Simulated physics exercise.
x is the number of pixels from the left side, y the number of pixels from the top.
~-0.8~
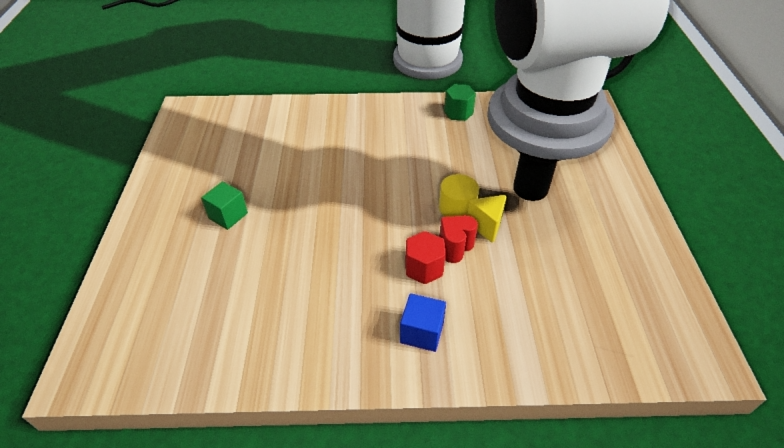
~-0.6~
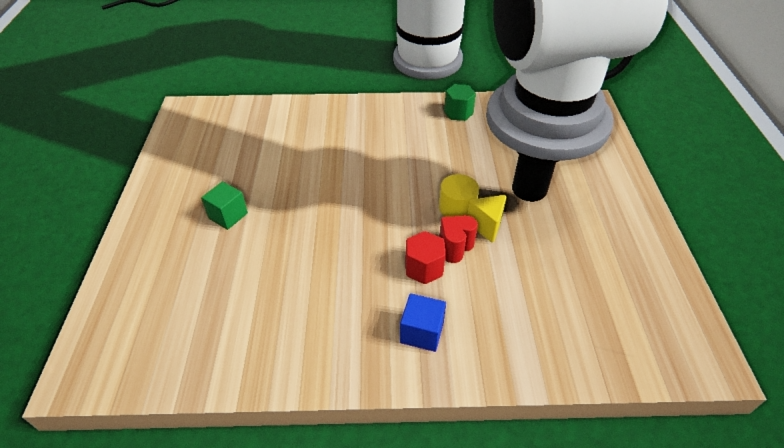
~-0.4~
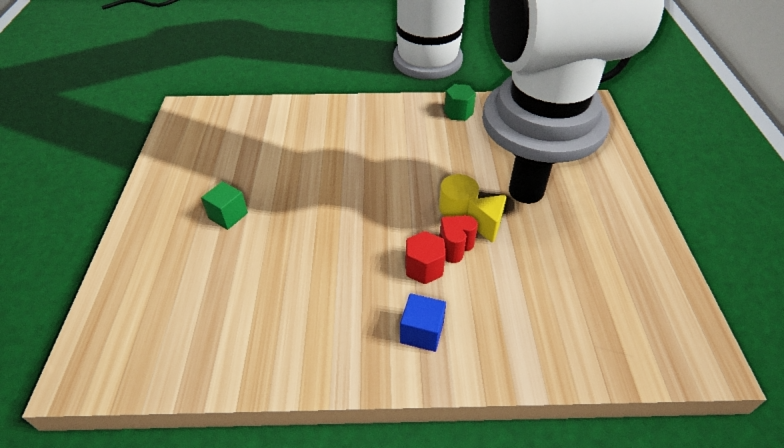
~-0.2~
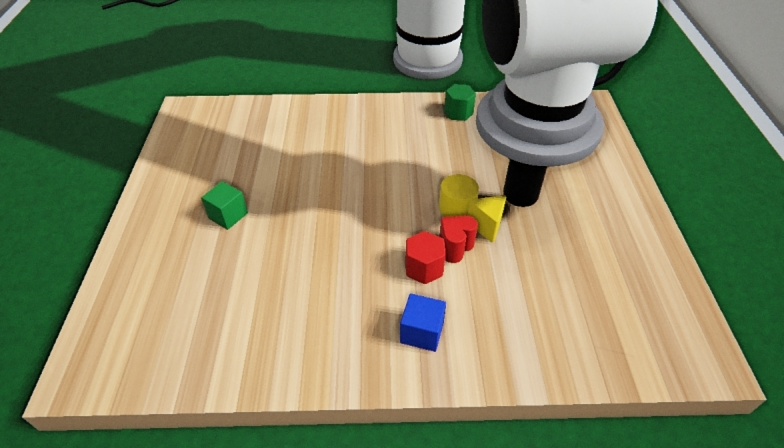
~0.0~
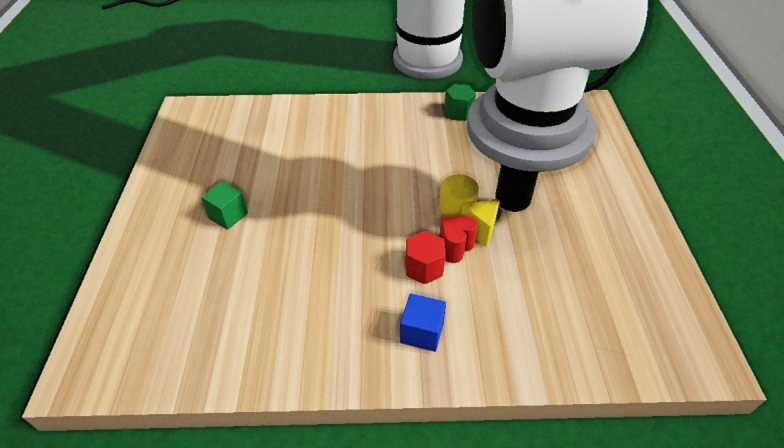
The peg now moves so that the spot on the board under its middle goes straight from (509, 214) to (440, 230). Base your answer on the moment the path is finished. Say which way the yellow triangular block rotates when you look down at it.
Anticlockwise, looking down.
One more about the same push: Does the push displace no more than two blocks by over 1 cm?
No, that is not what happens.
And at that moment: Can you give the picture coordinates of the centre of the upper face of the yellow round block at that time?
My estimate: (428, 184).
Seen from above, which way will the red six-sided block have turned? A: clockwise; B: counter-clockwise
The correct letter is A.
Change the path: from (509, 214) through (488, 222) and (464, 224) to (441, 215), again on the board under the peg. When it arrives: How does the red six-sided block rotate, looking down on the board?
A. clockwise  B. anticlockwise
Letter A.
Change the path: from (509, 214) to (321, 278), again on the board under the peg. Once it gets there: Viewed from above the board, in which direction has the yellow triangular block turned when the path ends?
Counter-clockwise, from overhead.
What follows on the original path. Halfway along, peg at (477, 209); red six-sided block at (414, 254), turned 25° clockwise; red heart at (453, 247), turned 10° clockwise; yellow round block at (447, 185); yellow triangular block at (468, 224), turned 60° anticlockwise.
At the end, peg at (442, 217); red six-sided block at (414, 254), turned 25° clockwise; red heart at (455, 261), turned 35° clockwise; yellow round block at (428, 184); yellow triangular block at (450, 233), turned 135° anticlockwise.
